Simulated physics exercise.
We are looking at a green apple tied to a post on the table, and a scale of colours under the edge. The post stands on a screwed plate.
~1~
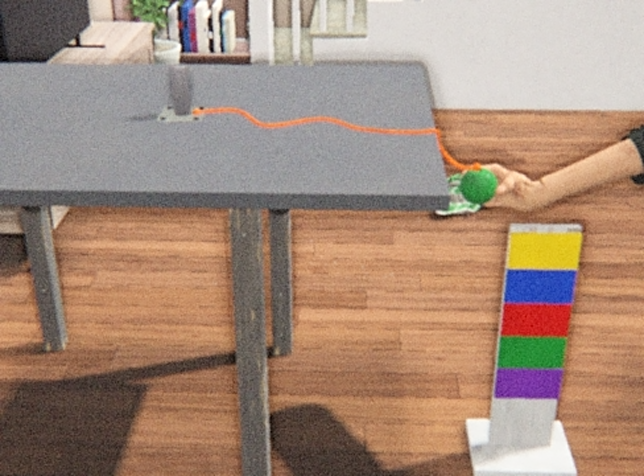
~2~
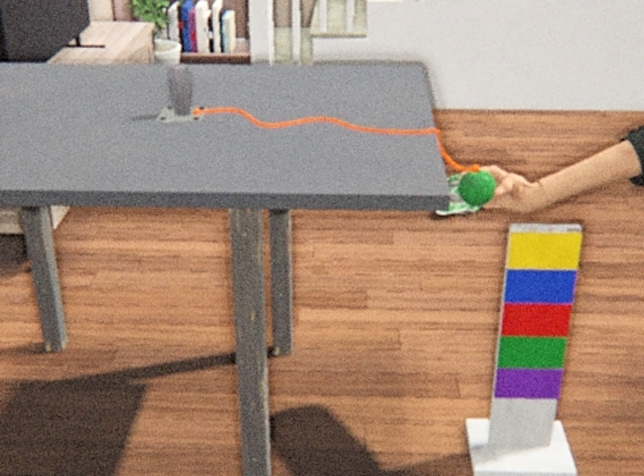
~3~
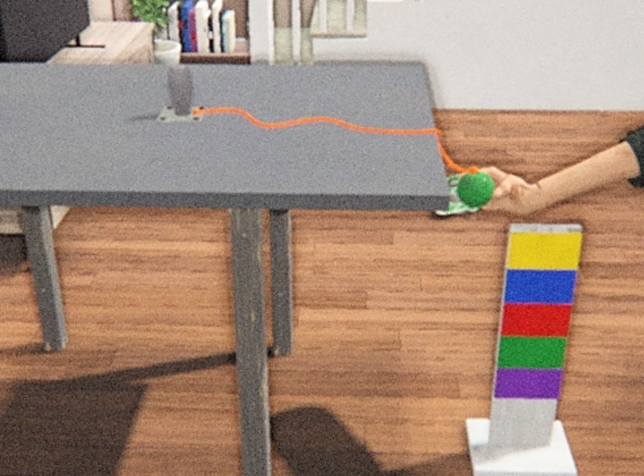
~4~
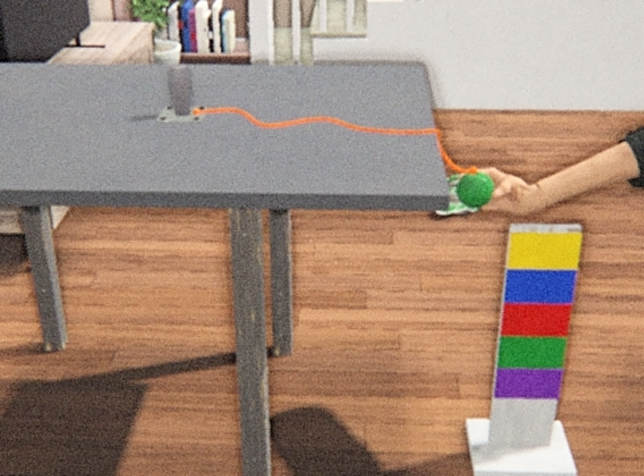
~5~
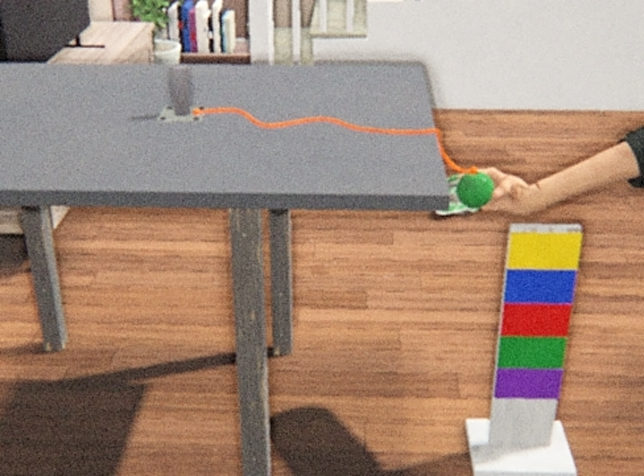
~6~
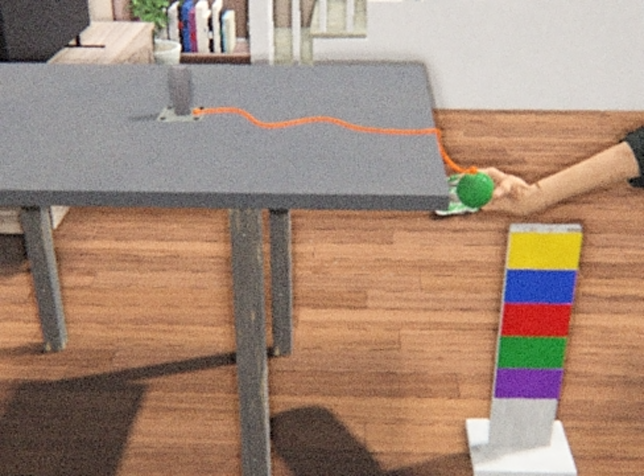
A hand holds a green ball on an orange string at the table's edge, barely moving.
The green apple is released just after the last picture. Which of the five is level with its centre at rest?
Its middle rests at the yellow band.
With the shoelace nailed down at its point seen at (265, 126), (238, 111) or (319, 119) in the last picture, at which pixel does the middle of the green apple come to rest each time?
In that order: (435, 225), (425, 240) and (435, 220).
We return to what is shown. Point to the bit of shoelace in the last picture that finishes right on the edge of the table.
At (396, 132), roughly.
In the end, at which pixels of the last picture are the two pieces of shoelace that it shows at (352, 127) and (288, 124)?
The first at (390, 126), the second at (314, 121).
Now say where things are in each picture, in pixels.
In the first frame, green apple (479, 186); yellow (545, 252); blue (540, 288); red (536, 321); green (532, 354); purple (528, 385).
In the second frame, green apple (477, 188); shoelace through (223, 110) (259, 124) (317, 119) (370, 130) (429, 132).
In the third frame, green apple (476, 189).
In the fourth frame, green apple (475, 190); shoelace through (223, 110) (259, 124) (317, 119) (370, 130) (429, 132).
In the fifth frame, green apple (475, 190).
In the sixth frame, green apple (475, 190); shoelace through (223, 110) (259, 124) (317, 119) (370, 130) (429, 132).
Early on, apple near (421, 240); level with yellow.
Midway, apple near (448, 244); level with yellow.
Finally, apple near (425, 244); level with yellow. The yellow one.
